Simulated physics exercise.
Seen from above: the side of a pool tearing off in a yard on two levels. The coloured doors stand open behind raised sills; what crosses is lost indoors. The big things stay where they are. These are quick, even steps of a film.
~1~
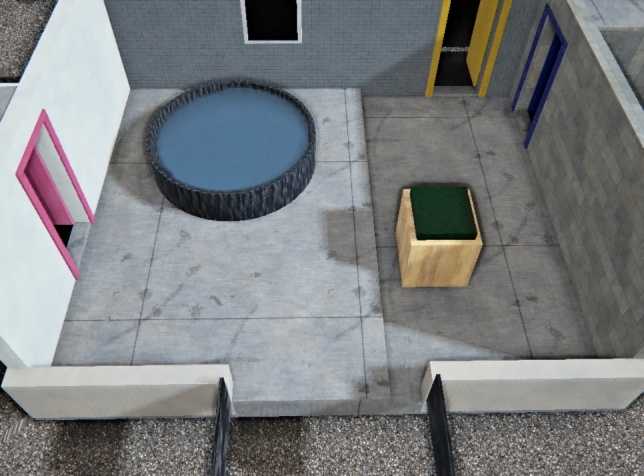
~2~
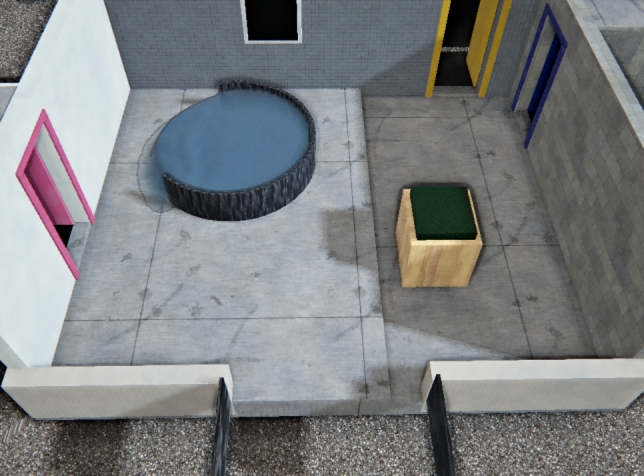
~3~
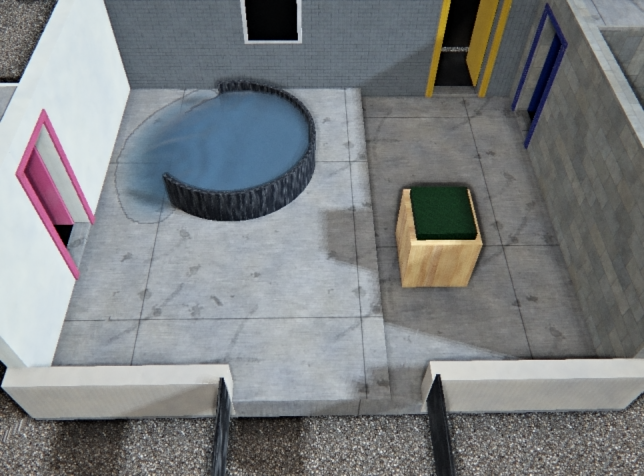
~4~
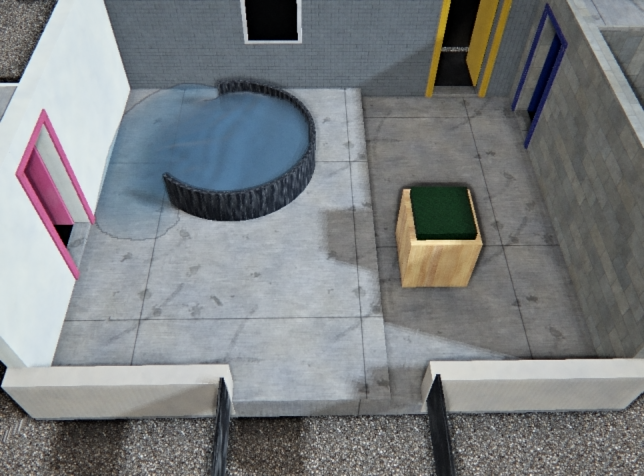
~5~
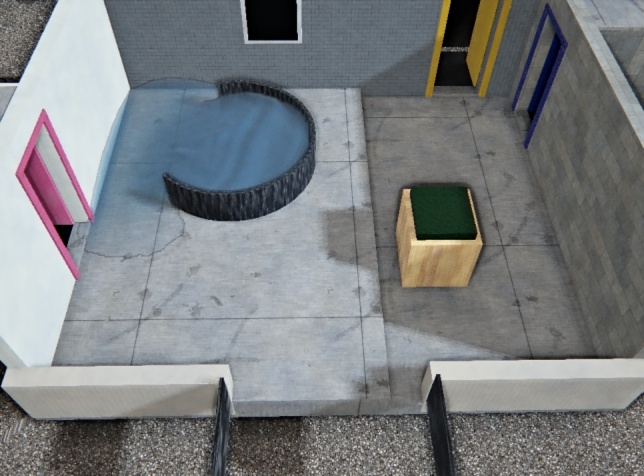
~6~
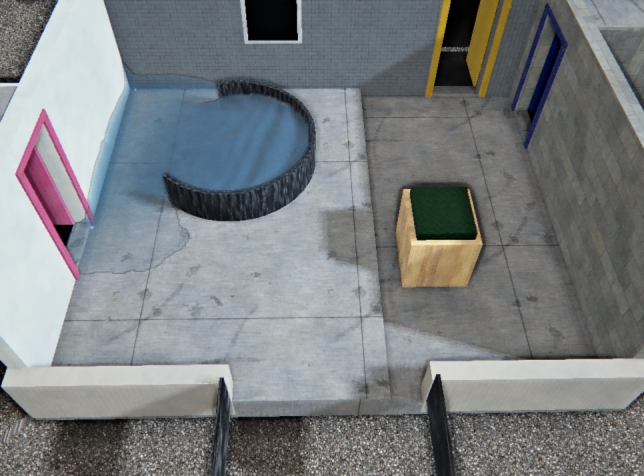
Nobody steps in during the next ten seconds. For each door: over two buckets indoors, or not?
One by one: The yellow door stays under that; the blue door takes more than that; the pink door takes more than that.
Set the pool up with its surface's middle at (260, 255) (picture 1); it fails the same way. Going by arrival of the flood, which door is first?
That is the pink door.
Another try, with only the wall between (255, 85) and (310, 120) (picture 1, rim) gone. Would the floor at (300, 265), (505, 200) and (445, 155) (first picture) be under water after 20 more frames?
In turn: Clear, flooded, wet.
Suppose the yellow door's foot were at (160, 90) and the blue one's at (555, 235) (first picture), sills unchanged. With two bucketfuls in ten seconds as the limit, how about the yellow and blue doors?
In short: The yellow one goes over, the blue one stays under.
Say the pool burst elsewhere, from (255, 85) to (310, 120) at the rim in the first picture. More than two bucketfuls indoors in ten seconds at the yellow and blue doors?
One by one: The yellow door is over; the blue door is over.
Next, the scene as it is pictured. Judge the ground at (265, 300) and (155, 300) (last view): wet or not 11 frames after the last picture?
In turn: No water, flooded.
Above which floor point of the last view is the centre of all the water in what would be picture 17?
Around (183, 157).
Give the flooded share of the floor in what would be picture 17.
Some 25 per cent.
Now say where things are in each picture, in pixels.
The round pool at (232, 136) is whole and still, in the first picture.
Water pours out at (163, 139) and has run to (167, 207), in the second picture.
The front is at (145, 219), out from the gap at (163, 141), in the third picture.
Water pours out at (163, 142) and has run to (134, 235), in the fourth picture.
Water pours out at (163, 142) and has run to (94, 248), in the fifth picture.
Water pours out at (164, 143) and has run to (80, 268), in the sixth picture.
A moment on, water covers 15 % of the floor; the yellow door not reached, the blue door not reached, the pink door under two buckets in.
Next, water covers 25 % of the floor; the yellow door not reached, the blue door not reached, the pink door over two buckets in.
Then, water covers 50 % of the floor; the yellow door wet at the sill, nothing in, the blue door not reached, the pink door over two buckets in.
Later, water covers 80 % of the floor; the yellow door wet at the sill, nothing in, the blue door over two buckets in, the pink door over two buckets in.
In the end, water covers 95 % of the floor; the yellow door wet at the sill, nothing in, the blue door far over two buckets in, the pink door over two buckets in.
